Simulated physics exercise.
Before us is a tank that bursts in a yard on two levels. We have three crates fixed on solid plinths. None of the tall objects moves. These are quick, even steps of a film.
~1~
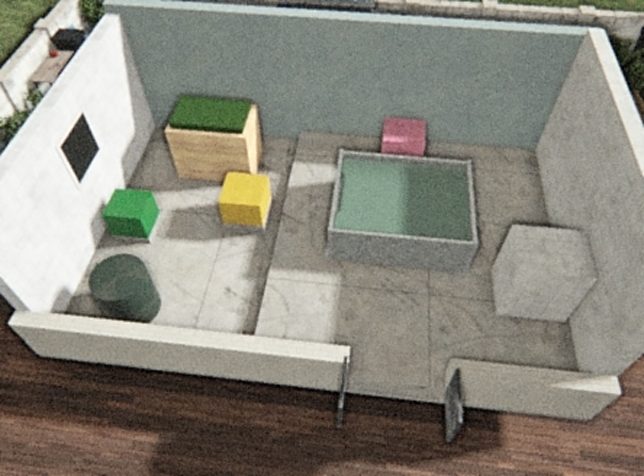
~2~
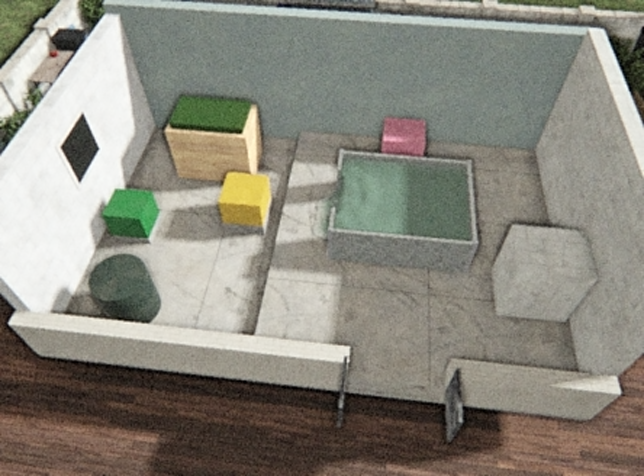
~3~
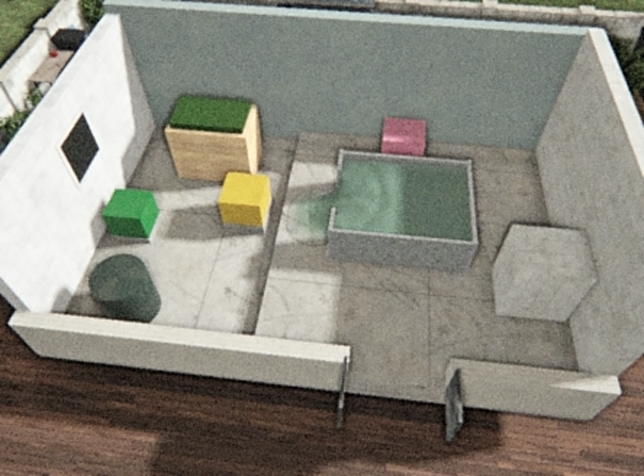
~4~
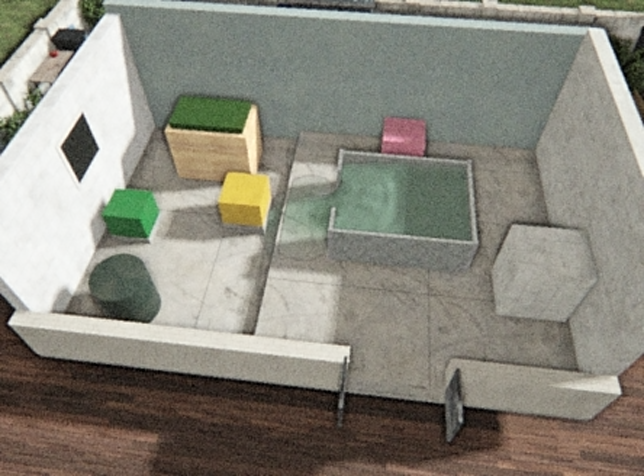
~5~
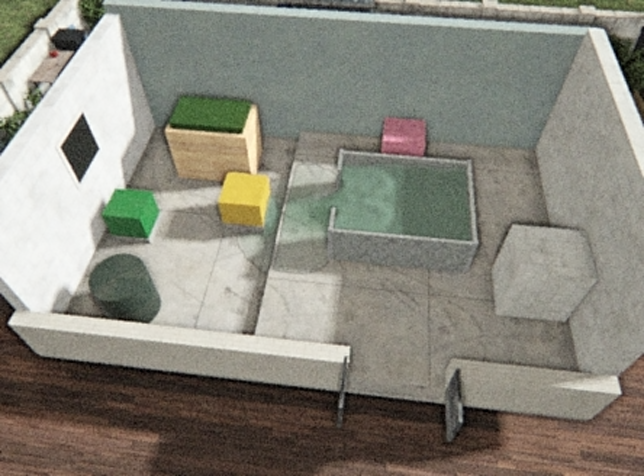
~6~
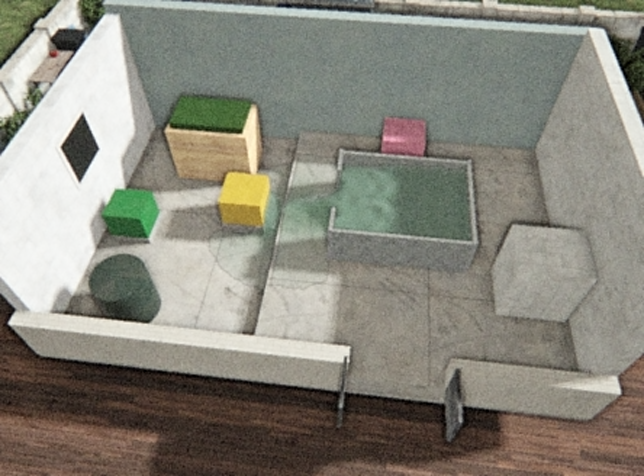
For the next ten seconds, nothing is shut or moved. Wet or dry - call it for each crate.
Calls: Yellow crate - wet; green crate - wet; pink crate - dry.
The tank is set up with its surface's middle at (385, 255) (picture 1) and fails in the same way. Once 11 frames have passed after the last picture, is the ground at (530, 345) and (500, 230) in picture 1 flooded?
The first spot is not reached and the second is not reached.
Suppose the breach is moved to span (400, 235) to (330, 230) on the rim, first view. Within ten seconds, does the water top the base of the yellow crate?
The yellow crate is not overtopped.
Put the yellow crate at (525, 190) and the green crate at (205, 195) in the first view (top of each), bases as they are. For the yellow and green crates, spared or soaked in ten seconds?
My reading: The yellow crate is safe; the green crate is wetted.
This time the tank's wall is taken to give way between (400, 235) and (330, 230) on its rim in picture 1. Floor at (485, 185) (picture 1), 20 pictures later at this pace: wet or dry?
Result for the point: Spared.
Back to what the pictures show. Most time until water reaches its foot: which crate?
Clearly the pink-painted one.
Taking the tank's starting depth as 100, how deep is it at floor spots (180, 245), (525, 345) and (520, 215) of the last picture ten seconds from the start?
Going in order, that's 20, 0 and 0 %.
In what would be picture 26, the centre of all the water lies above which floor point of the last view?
Close to pixel (298, 222).
A moment on, water covers 25 % of the floor; the yellow crate water round its plinth, the green crate water round its plinth, the pink crate not reached.
Next, water covers 40 % of the floor; the yellow crate water round its plinth, the green crate water round its plinth, the pink crate not reached.
Then, water covers 45 % of the floor; the yellow crate water round its plinth, the green crate water round its plinth, the pink crate water round its plinth.
Later, water covers 50 % of the floor; the yellow crate water round its plinth, the green crate water round its plinth, the pink crate water round its plinth.
In the end, water covers 45 % of the floor; the yellow crate was topped, the green crate was topped, the pink crate stayed above the water.
